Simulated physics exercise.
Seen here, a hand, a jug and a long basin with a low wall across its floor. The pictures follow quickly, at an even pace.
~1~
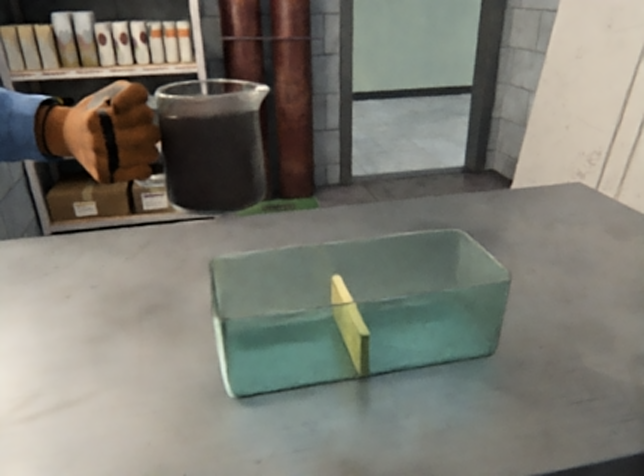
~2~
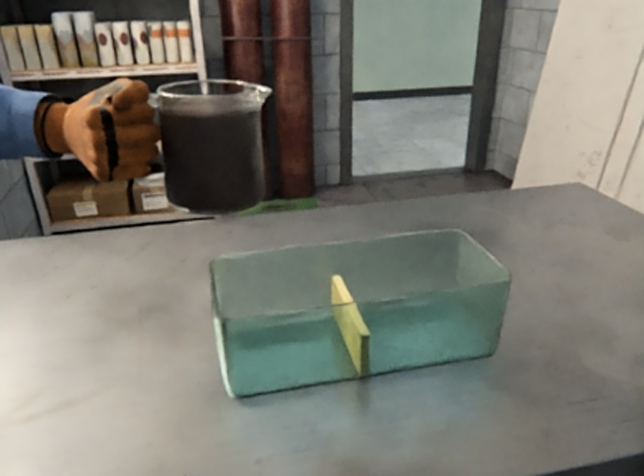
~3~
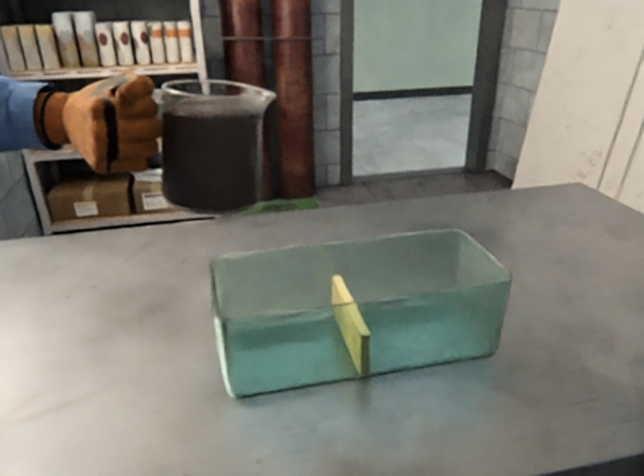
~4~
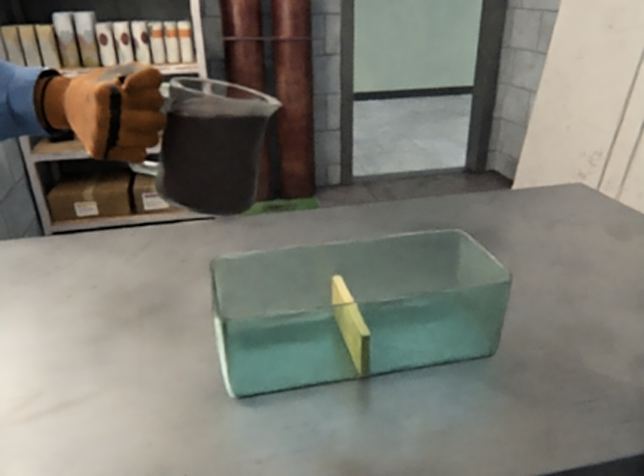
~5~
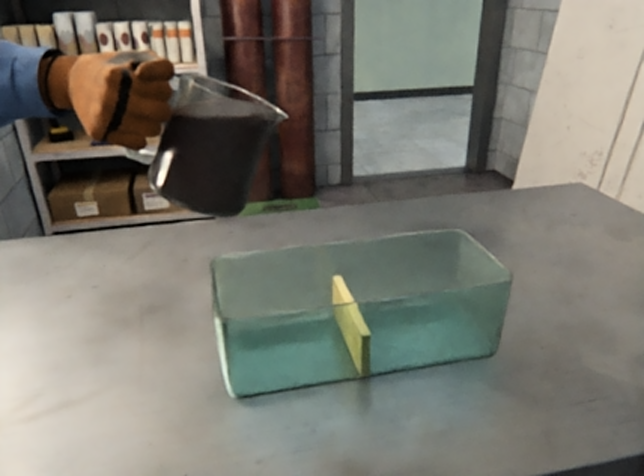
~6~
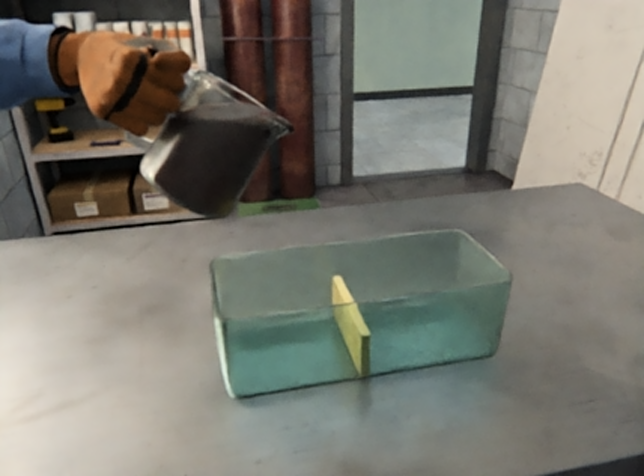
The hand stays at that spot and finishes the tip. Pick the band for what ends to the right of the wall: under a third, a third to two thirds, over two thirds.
It comes to not even a third.
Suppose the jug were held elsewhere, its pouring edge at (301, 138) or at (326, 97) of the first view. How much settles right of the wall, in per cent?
Near 40 % and 90 %.
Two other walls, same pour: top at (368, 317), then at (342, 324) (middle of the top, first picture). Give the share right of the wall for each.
Roughly 10 per cent, and 45 per cent.
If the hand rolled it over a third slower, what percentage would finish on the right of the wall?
It comes to 35 per cent or so.
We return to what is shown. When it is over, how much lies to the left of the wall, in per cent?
Roughly 75 in a hundred.
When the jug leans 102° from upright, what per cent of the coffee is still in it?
Near 55 %.
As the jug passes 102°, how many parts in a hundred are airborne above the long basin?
About 30 per cent.
A moment on, the jug is tipped right over and 54 per cent is still to pour, 6 is left of the wall and 9 right of it.
Next, the jug is tipped right over and 9 per cent is still to pour, 60 is left of the wall and 17 right of it.
Then the jug is tipped right over and 0 per cent is still to pour, 71 is left of the wall and 18 right of it.
Later the jug is tipped right over and 0 per cent is still to pour, 74 is left of the wall and 19 right of it.
At rest 74 per cent lies left of the wall, 19 right of it and 8 outside.
